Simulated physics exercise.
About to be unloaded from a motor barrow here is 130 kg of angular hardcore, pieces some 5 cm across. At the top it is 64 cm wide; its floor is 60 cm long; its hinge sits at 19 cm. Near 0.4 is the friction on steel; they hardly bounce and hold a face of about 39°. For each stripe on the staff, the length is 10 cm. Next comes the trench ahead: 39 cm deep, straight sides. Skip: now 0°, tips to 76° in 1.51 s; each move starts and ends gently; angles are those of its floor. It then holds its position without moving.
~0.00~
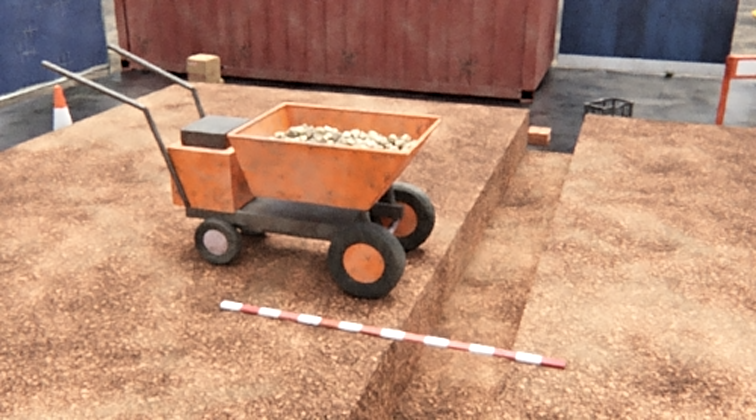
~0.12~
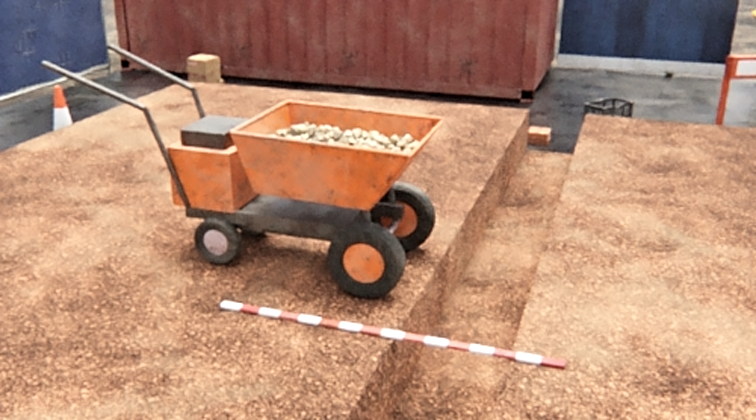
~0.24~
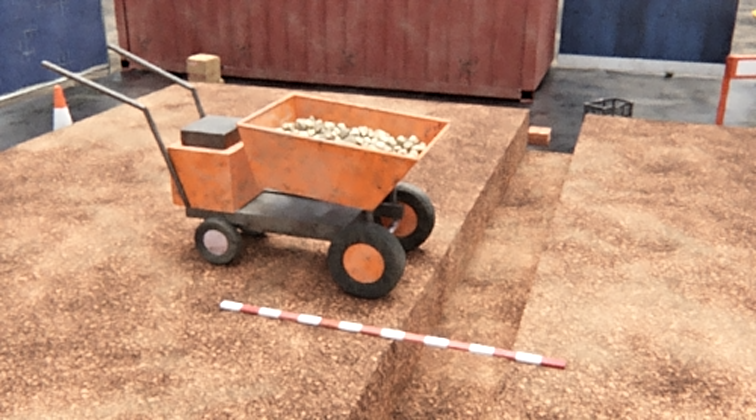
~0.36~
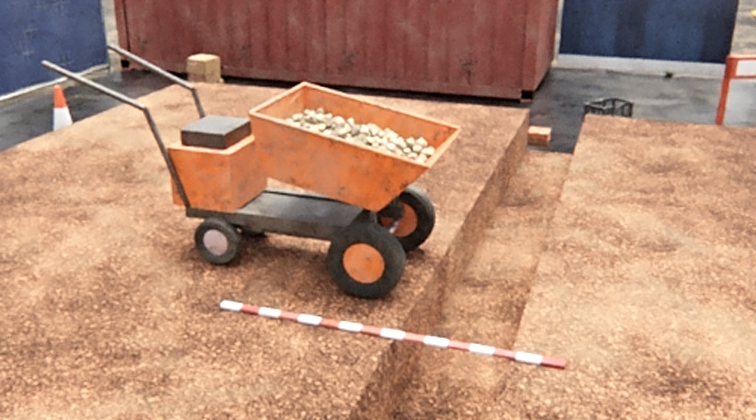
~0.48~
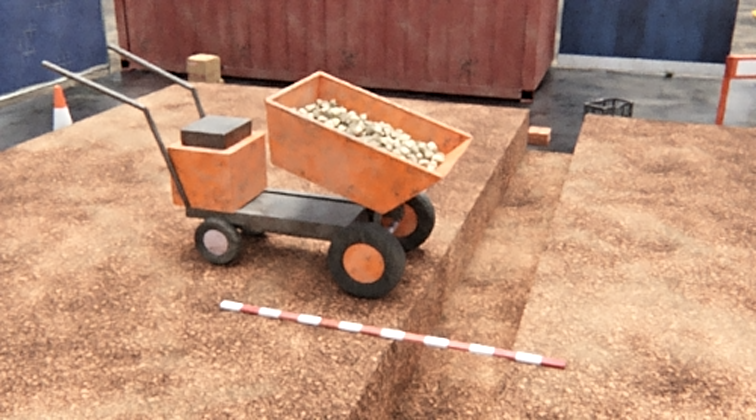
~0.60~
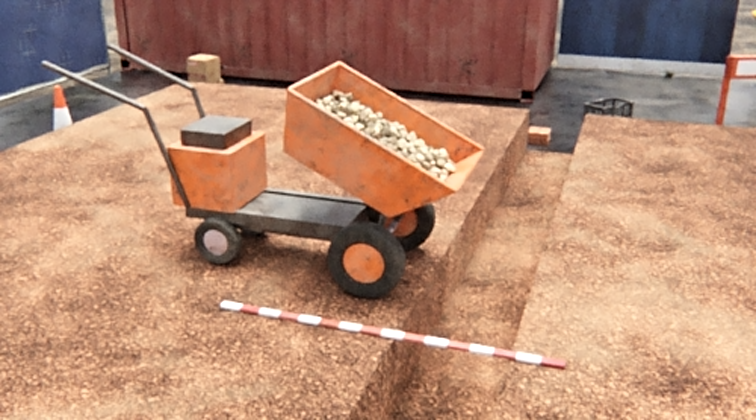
An orange motor barrow with black wheels and handles stands on reddish-brown gravelly ground beside a long trench, seen from slightly above and to one side. Its skip holds pale stones, a red-and-white staff lies in front, and a dark red container, blue panels and a traffic cone stand behind. The skip tilts gently, then more steeply, rightward toward the trench side, its rear rising, while the barrow and camera stay still.
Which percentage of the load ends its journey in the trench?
Roughly 67 per cent.
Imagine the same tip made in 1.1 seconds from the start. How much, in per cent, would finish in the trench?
My guess is near 65 percent.
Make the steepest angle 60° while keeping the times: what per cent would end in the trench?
About 15 per cent would end up in the trench.
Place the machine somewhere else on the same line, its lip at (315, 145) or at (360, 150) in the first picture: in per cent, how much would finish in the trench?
About 80 per cent first, then about 90 per cent.
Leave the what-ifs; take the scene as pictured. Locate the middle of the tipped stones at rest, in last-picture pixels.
Roughly at (510, 337).
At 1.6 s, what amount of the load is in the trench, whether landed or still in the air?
Close to 15 per cent at that time.
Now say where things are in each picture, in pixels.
The skip is at 0°, its lip at (406, 154); the top of the load is at (338, 134), in the first picture.
The skip is at 1°, its lip at (409, 156); the top of the load is at (327, 132); the stones move at 0.2 m/s on average, in the second picture.
The skip is at 5°, its lip at (417, 160); the top of the load is at (316, 128); the stones move at 0.4 m/s on average, in the third picture.
Lip at (428, 167), floor tilted 11°, highest stones at (318, 120); the stones move at 0.5 m/s on average, in the fourth picture.
The skip is at 18°, its lip at (442, 178); the top of the load is at (319, 111); the stones move at 0.6 m/s on average, in the fifth picture.
The skip is at 26°, its lip at (456, 192); the top of the load is at (332, 102); the stones move at 0.7 m/s on average, in the sixth picture.
After 1.1 s the floor is at 64°; 100 % in the skip; the foremost stones are at (496, 242).
After 1.6 s the floor is at 76°; 73 % in the skip, 15 % in the trench, 12 % past the trench; the foremost stones are at (580, 298).
After 2.0 s the floor is at 76°; 43 % in the skip, 32 % in the trench, 25 % past the trench; the foremost stones are at (640, 301).
After 3.9 s the floor is at 76°; 8 % in the skip, 67 % in the trench, 25 % past the trench; the foremost stones are at (656, 302).
